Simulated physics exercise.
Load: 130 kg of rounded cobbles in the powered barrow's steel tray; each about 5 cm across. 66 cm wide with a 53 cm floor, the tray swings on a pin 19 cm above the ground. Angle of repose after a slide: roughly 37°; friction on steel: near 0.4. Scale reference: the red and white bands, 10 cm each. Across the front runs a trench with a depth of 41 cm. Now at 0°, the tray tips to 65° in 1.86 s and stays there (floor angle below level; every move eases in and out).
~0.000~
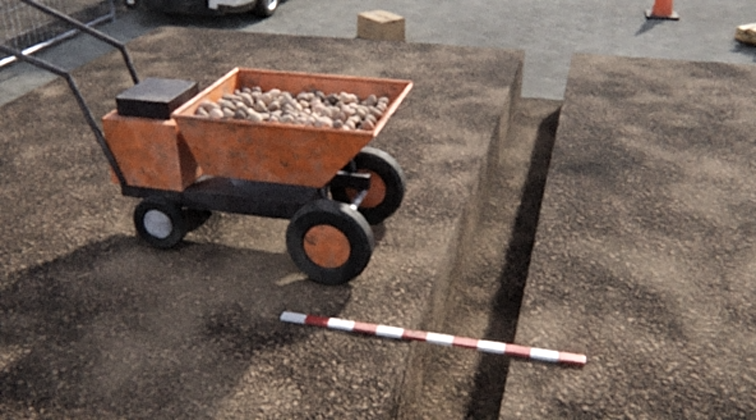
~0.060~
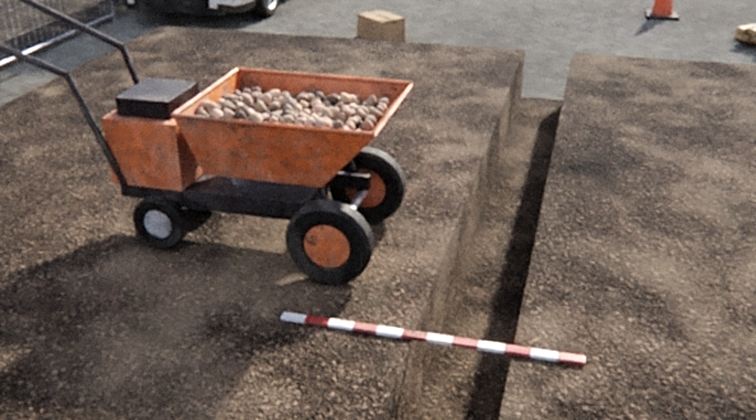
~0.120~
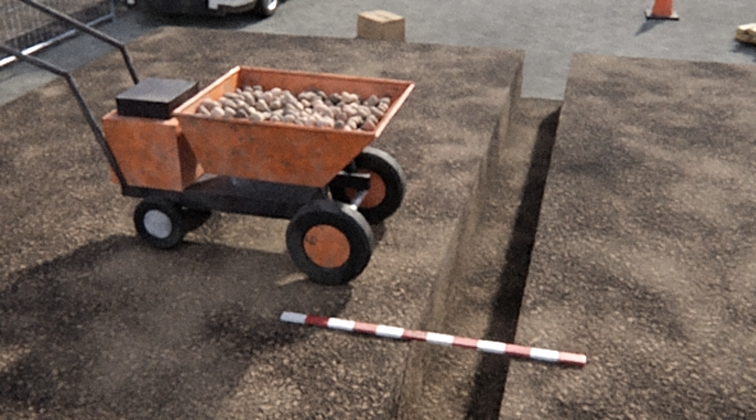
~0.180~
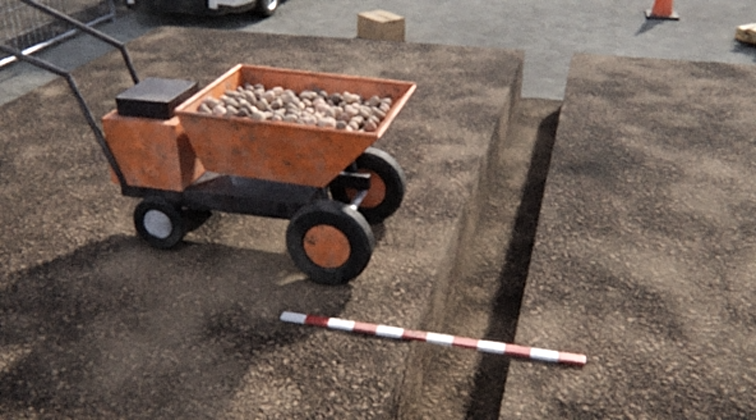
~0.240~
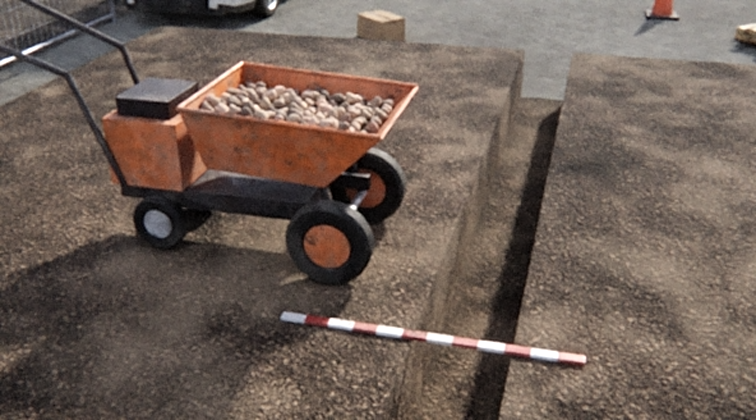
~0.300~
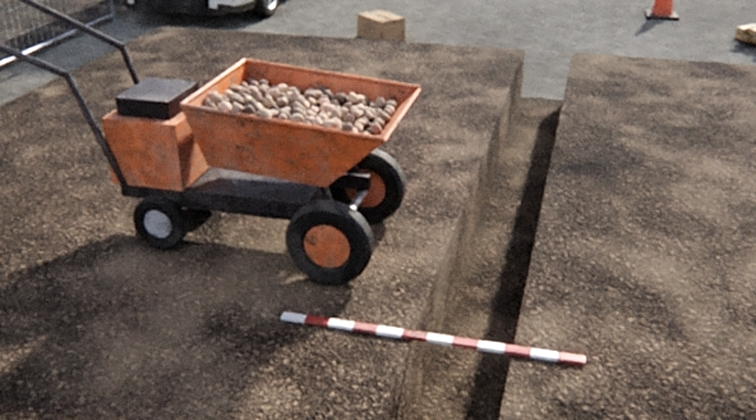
An orange tray of rounded stones on a wheeled cart tilts slightly toward the right.
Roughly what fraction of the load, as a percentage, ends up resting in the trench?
Roughly 84 per cent of the load.
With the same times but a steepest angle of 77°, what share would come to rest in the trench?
Then about 85 per cent.
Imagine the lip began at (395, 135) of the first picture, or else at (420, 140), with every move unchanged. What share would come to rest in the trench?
I'd expect some 65 per cent, then some 40.
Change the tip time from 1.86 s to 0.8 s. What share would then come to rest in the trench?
That would give about 65 percent.
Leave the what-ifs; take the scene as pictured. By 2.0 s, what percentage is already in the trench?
I'd say near 40 per cent at that time.
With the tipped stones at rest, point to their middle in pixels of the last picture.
The tipped stones centre close to (498, 326).
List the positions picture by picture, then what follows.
Lip at (374, 135), floor tilted 0°, highest stones at (297, 101), in the first picture.
Lip at (375, 135), floor tilted 0°, highest stones at (297, 101); the stones move at 0.1 m/s on average, in the second picture.
Lip at (376, 136), floor tilted 1°, highest stones at (298, 101); the stones move at 0.1 m/s on average, in the third picture.
Lip at (378, 137), floor tilted 2°, highest stones at (282, 97); the stones move at 0.2 m/s on average, in the fourth picture.
Lip at (381, 138), floor tilted 3°, highest stones at (262, 94); the stones move at 0.2 m/s on average, in the fifth picture.
Lip at (384, 140), floor tilted 5°, highest stones at (258, 93); the stones move at 0.2 m/s on average, in the sixth picture.
After 1.4 s the floor is at 55°; 100 % in the tray; the foremost stones are at (466, 212).
After 2.0 s the floor is at 65°; 52 % in the tray, 38 % in the trench, 9 % past the trench; the foremost stones are at (587, 275).
After 2.3 s the floor is at 65°; 27 % in the tray, 57 % in the trench, 16 % past the trench; the foremost stones are at (645, 281).
After 4.3 s the floor is at 65°; 0 % in the tray, 84 % in the trench, 16 % past the trench; the foremost stones are at (662, 283).
